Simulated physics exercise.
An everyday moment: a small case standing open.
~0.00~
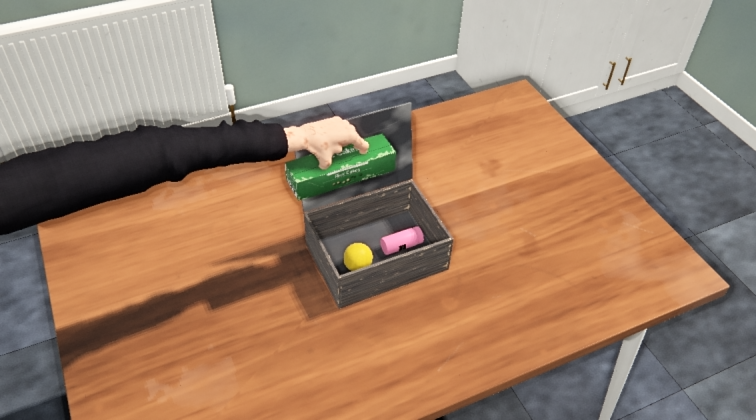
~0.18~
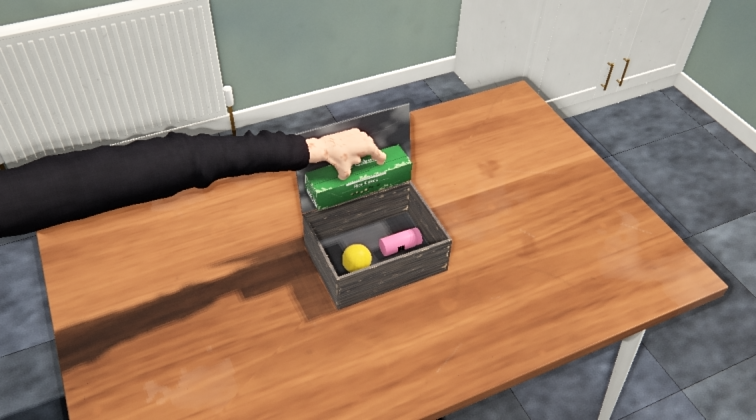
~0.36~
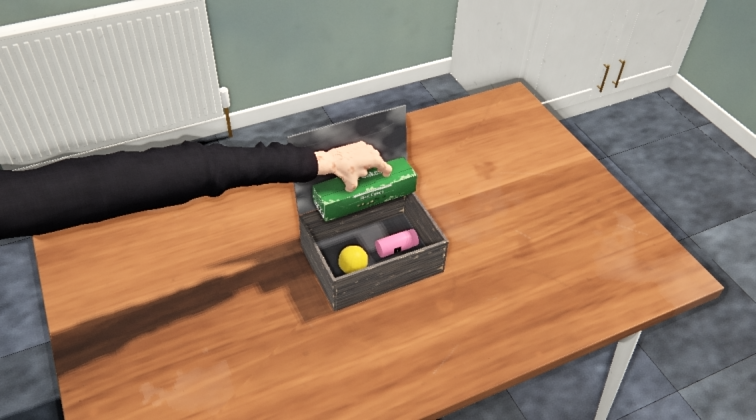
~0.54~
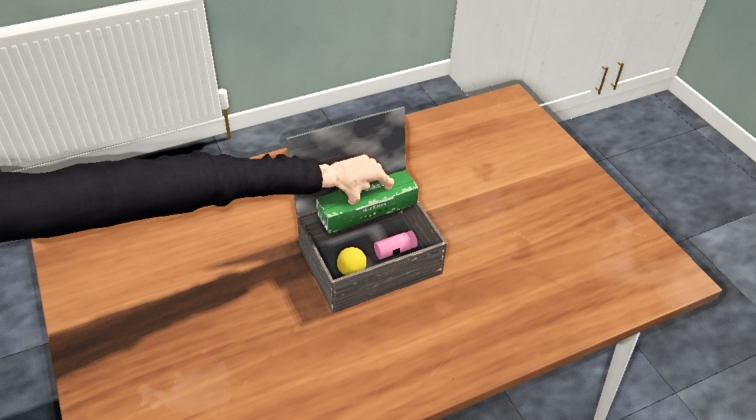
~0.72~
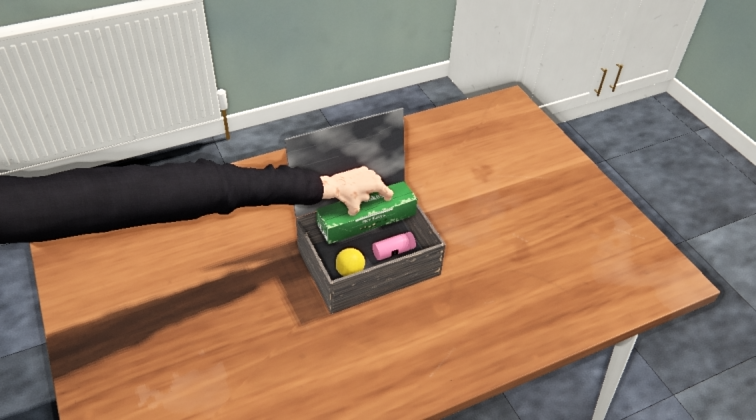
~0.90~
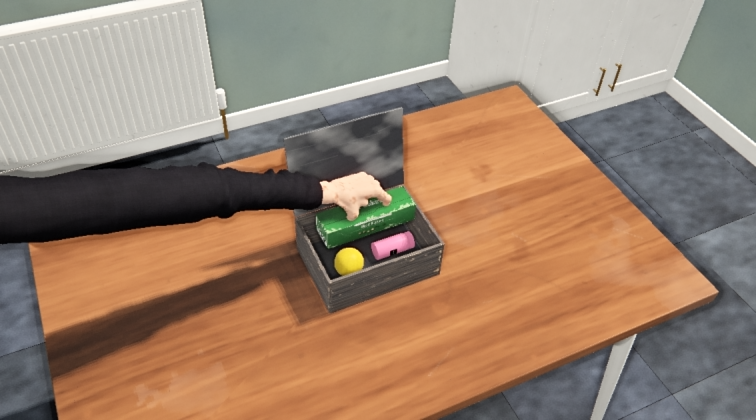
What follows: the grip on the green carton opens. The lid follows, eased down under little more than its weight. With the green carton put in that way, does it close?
As it turns out, it shuts flat.
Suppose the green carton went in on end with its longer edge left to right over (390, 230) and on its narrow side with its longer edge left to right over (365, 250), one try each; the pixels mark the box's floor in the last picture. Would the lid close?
In the first case it will not close; in the second case it sits on the rim.
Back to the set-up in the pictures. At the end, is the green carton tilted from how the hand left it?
It ends up tilted.
After 1.80 s, lid starting down; green carton on its side near (363, 232); yellow lemon shifted a little; pink shaker shifted a little.
After 2.50 s, lid 59° above the rim; green carton on its side near (363, 232); yellow lemon shifted about its own width; pink shaker shifted a little.
After 3.00 s, lid 19° above the rim; green carton on its side near (363, 232); yellow lemon shifted about its own width; pink shaker shifted about its own width.
In the end (4.0 s), lid shut; toppled in the box, green carton; moved from the start, yellow lemon; pink shaker unmoved. At the end, from the last picture's camera, green carton near (363, 232).
